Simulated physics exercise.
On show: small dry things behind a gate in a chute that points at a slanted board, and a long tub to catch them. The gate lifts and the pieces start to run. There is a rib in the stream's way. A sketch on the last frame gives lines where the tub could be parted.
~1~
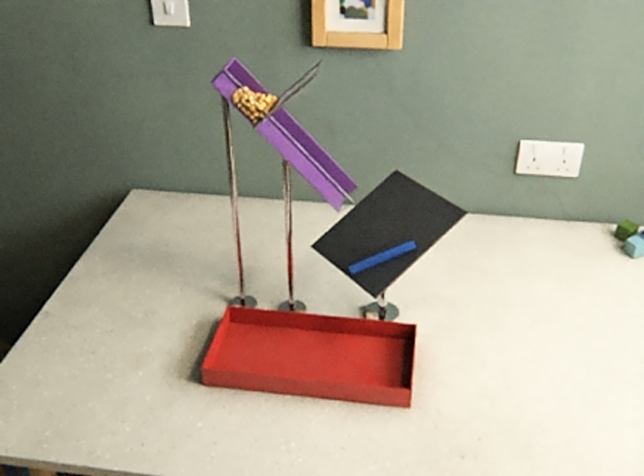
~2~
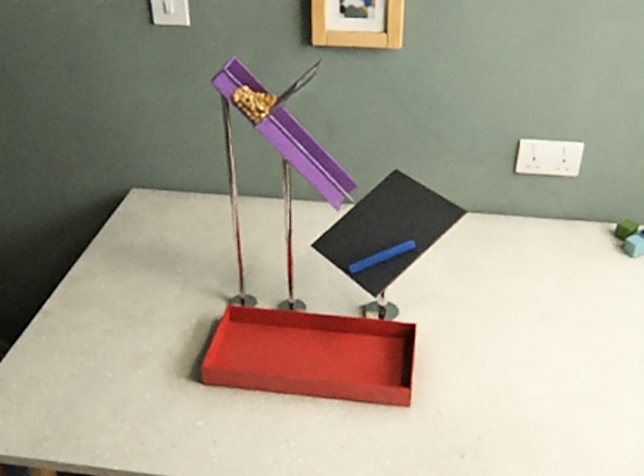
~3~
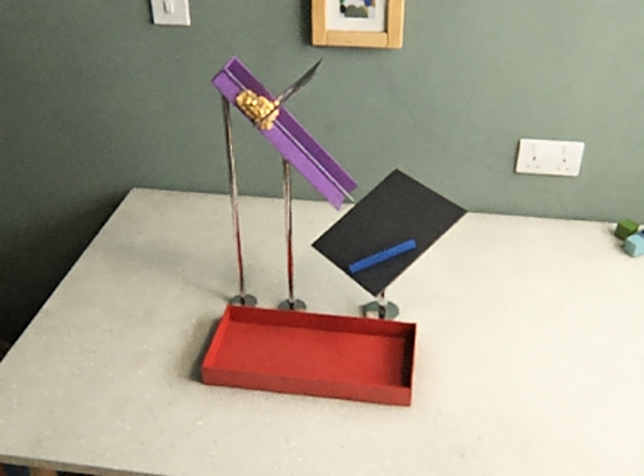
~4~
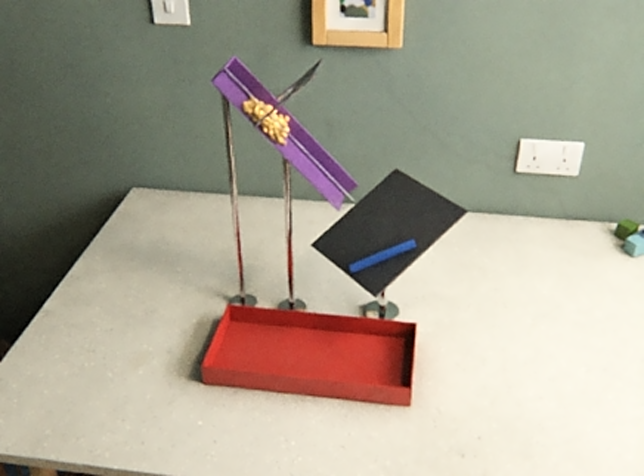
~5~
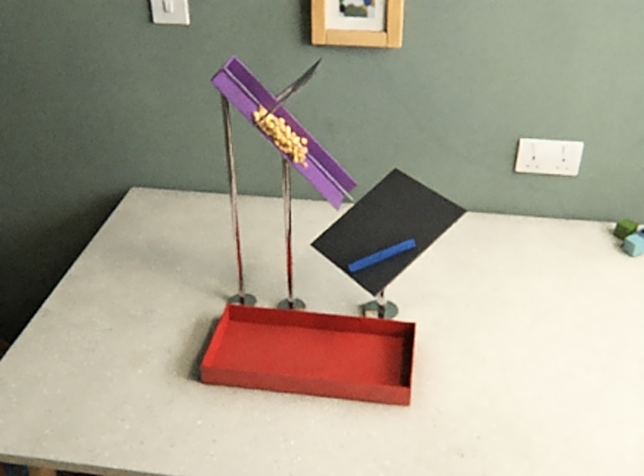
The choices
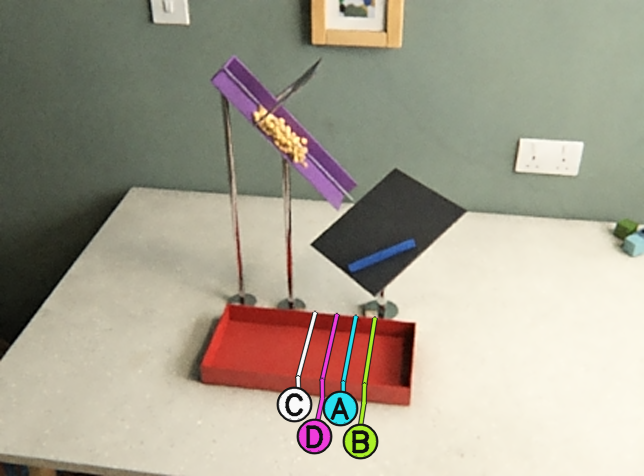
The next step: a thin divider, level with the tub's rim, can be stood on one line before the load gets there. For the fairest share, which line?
Take C.
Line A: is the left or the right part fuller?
Left.
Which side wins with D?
Left.
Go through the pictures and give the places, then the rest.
The first picture shows load behind the gate at (256, 106), dried chickpeas; lip of the chute at (341, 205), sloping fairly steeply.
The second picture shows middle of the board at (386, 229), tilted gently; middle of its low edge at (341, 270); of its high edge at (430, 189).
The third picture shows front corners of the tub at (202, 366) and (411, 389), empty; front of the load at (270, 125).
The fourth picture shows middle of the load at (271, 121); its front at (284, 142), about a quarter of the way to the lip; rib from (413, 239) to (348, 266).
The fifth picture shows middle of the load at (282, 133); its front at (304, 165), about half of the way to the lip.
On the marked copy, line A crosses the front rim at (343, 381); line B crosses the front rim at (364, 383); line C crosses the front rim at (298, 376); line D crosses the front rim at (322, 379).
Choosing A, of what is caught, nearly all on the left of the divider, a stray few on the right.
Choosing B, of what is caught, nearly all on the left of the divider, a stray few on the right.
Choosing C, of what is caught, about half on the left of the divider, about half on the right.
Choosing D, of what is caught, nearly all on the left of the divider, a small part on the right.
